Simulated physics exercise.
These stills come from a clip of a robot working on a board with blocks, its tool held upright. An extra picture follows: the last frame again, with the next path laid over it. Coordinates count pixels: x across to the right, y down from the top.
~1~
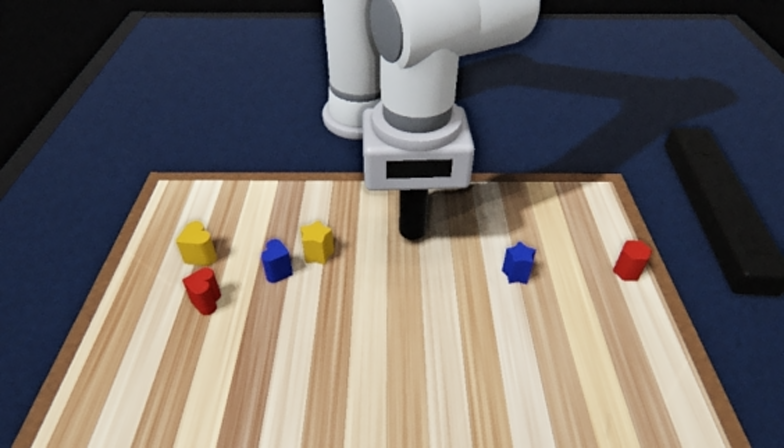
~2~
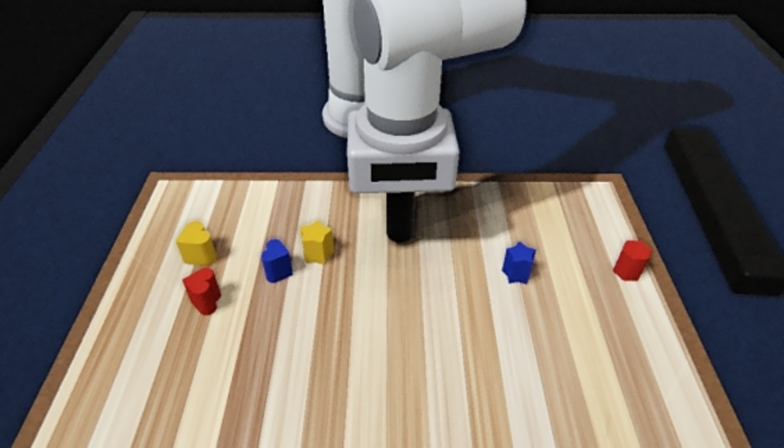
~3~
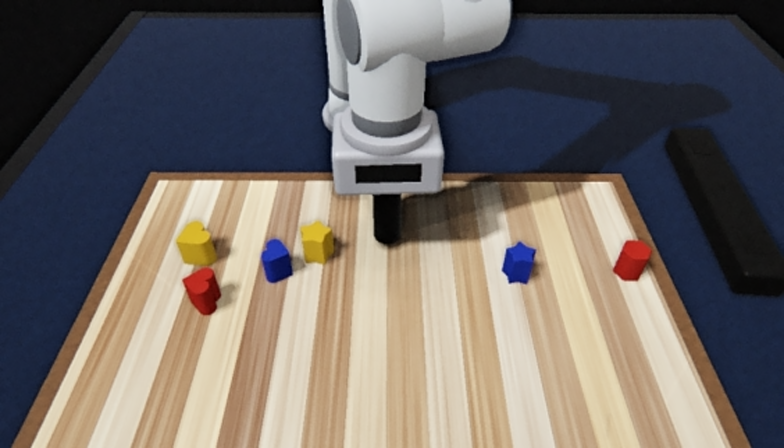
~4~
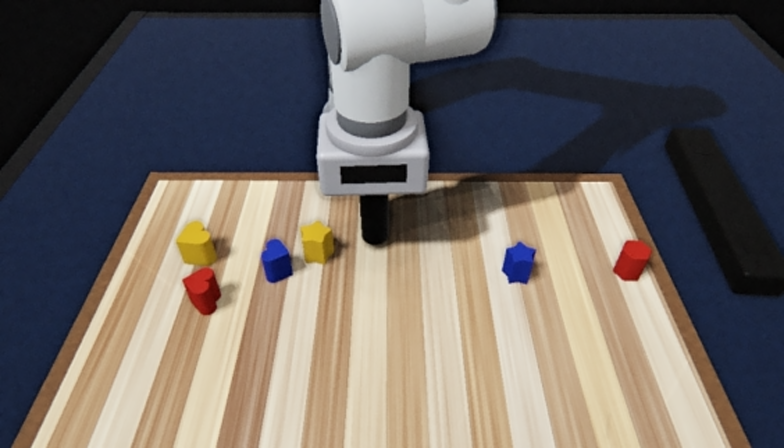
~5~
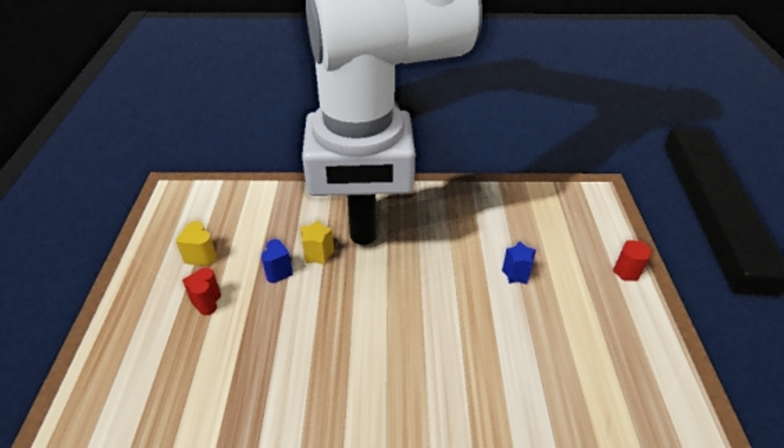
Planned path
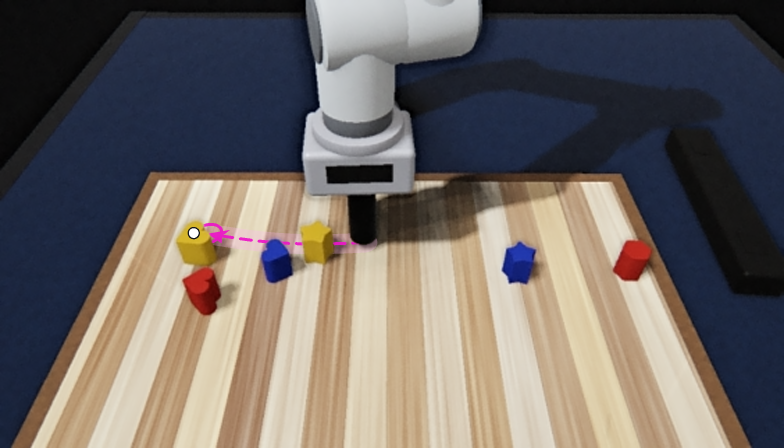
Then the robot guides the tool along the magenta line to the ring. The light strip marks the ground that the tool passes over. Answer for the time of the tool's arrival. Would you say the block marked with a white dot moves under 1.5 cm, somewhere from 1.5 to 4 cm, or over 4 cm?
Final distance: Less than 1.5 cm.
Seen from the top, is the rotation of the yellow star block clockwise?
No - that is not the case.
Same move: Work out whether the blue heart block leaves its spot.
The blue heart block will not stay where it is.
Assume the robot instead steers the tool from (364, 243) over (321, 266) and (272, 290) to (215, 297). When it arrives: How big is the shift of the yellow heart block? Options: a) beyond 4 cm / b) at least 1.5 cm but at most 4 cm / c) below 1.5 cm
My pick is c.
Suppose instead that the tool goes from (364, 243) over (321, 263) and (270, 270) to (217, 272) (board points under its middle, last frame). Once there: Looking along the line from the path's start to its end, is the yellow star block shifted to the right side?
Yes, that is how it ends up.
Path on the board, from (364, 243) over (310, 244) and (258, 241) to (208, 234); the dot is on the yellow heart block.
On the path given first. One third of the way, tool at (308, 237); blue heart block at (270, 252); yellow star block at (292, 238), turned 20° anticlockwise.
Two thirds of the way, tool at (256, 234); blue heart block at (266, 257); yellow star block at (283, 239), turned 50° anticlockwise.
At the end, tool at (206, 227); yellow heart block in place; blue heart block at (266, 257); yellow star block at (283, 239), turned 50° anticlockwise.
